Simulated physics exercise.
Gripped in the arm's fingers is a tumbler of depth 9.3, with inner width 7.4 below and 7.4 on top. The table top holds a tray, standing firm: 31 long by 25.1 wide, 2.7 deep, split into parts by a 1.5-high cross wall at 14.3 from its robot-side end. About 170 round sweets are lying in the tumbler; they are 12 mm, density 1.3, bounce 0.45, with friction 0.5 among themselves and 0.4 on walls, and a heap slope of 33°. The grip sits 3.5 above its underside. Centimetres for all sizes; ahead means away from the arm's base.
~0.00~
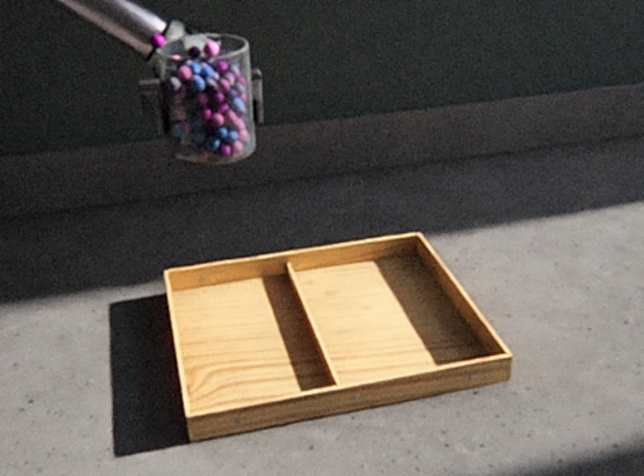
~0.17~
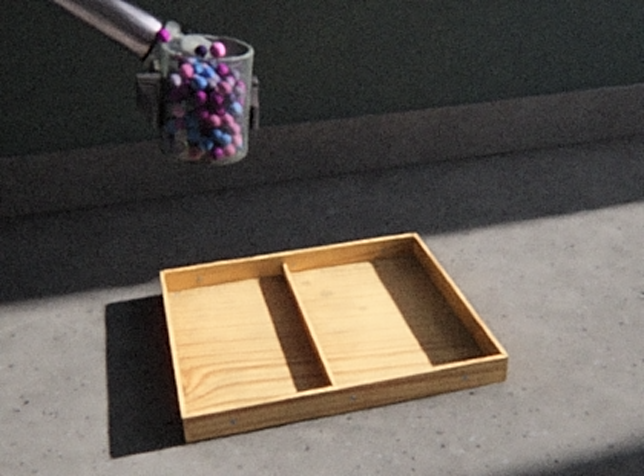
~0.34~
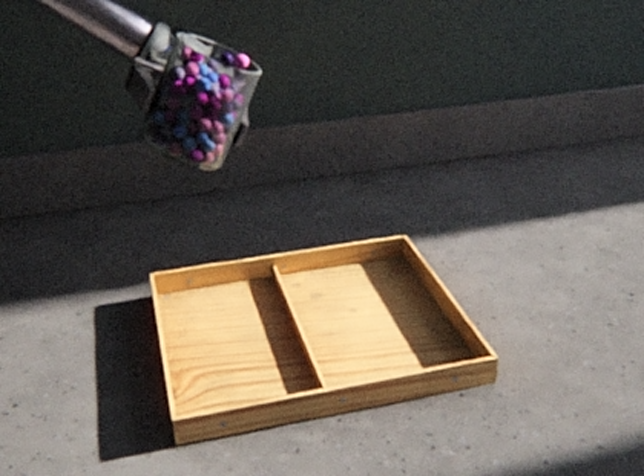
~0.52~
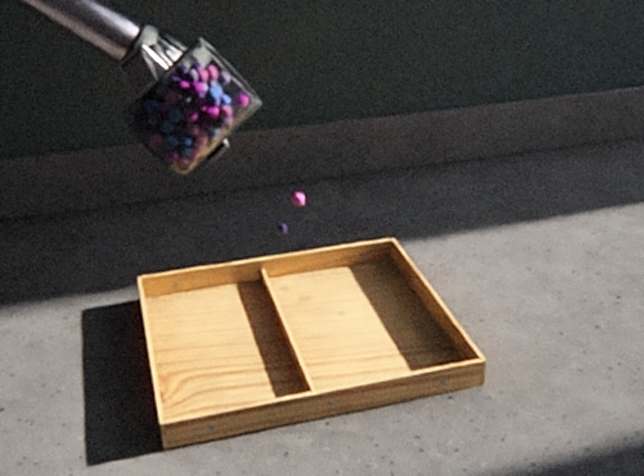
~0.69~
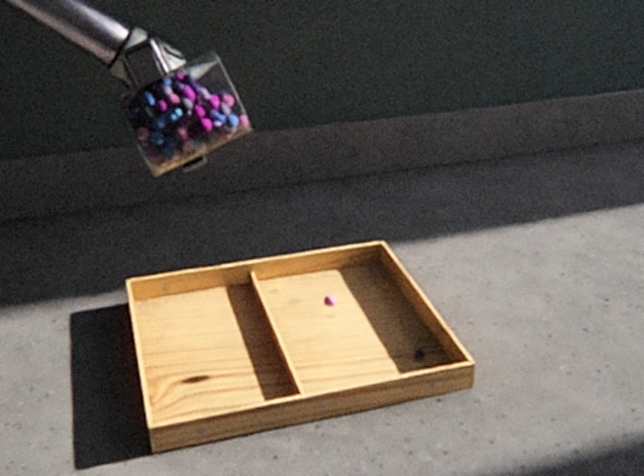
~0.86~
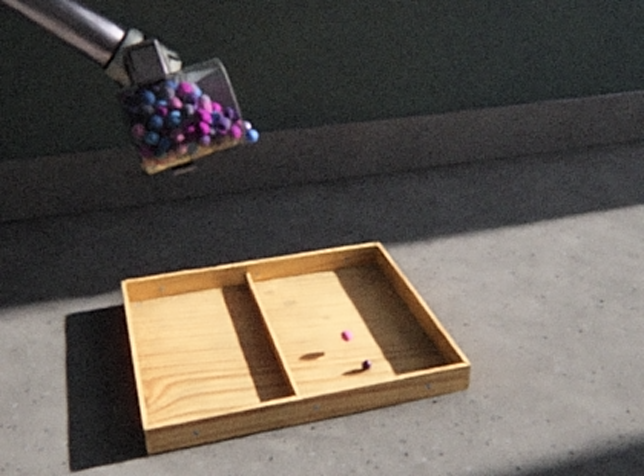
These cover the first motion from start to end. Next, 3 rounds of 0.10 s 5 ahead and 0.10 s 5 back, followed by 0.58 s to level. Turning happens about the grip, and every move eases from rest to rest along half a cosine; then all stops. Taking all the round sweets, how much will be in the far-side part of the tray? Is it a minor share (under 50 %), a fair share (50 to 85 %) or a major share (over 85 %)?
It is a fair share.
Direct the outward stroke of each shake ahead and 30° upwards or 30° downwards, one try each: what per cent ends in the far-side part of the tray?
85 and 40 %.
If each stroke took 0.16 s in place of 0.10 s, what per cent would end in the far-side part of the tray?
Estimate: Close to 40 percent.
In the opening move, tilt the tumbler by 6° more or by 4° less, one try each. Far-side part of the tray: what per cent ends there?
Roughly 80 and 55 percent.
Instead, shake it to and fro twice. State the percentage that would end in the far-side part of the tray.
Roughly 55 percent.
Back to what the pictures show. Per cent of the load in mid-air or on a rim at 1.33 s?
I'd put it near 20 per cent.
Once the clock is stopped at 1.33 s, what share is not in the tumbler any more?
I'd put it at some 65 per cent at that point.
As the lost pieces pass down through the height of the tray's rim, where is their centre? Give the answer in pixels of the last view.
Look at roughly (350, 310) in the last picture.
By 1.33 s, tilted 77° forward, highest piece 27 above the table; 70 in the far-side part, 57 in the tumbler, 9 on the table or floor, 4 in the robot-side part, 34 in flight or on a rim.
By 1.80 s, tilted 27° forward, highest piece 28 above the table; 115 in the far-side part, 27 in the tumbler, 23 on the table or floor, 9 in the robot-side part.
By 2.24 s, level, highest piece 26 above the table; 115 in the far-side part, 27 in the tumbler, 23 on the table or floor, 9 in the robot-side part.
By 3.29 s, level, highest piece 26 above the table; 115 in the far-side part, 27 in the tumbler, 23 on the table or floor, 9 in the robot-side part.
Final count, 115 in the far-side part, 27 in the tumbler, 23 on the table or floor, 9 in the robot-side part. That is 66 % in the far-side part of the tray.
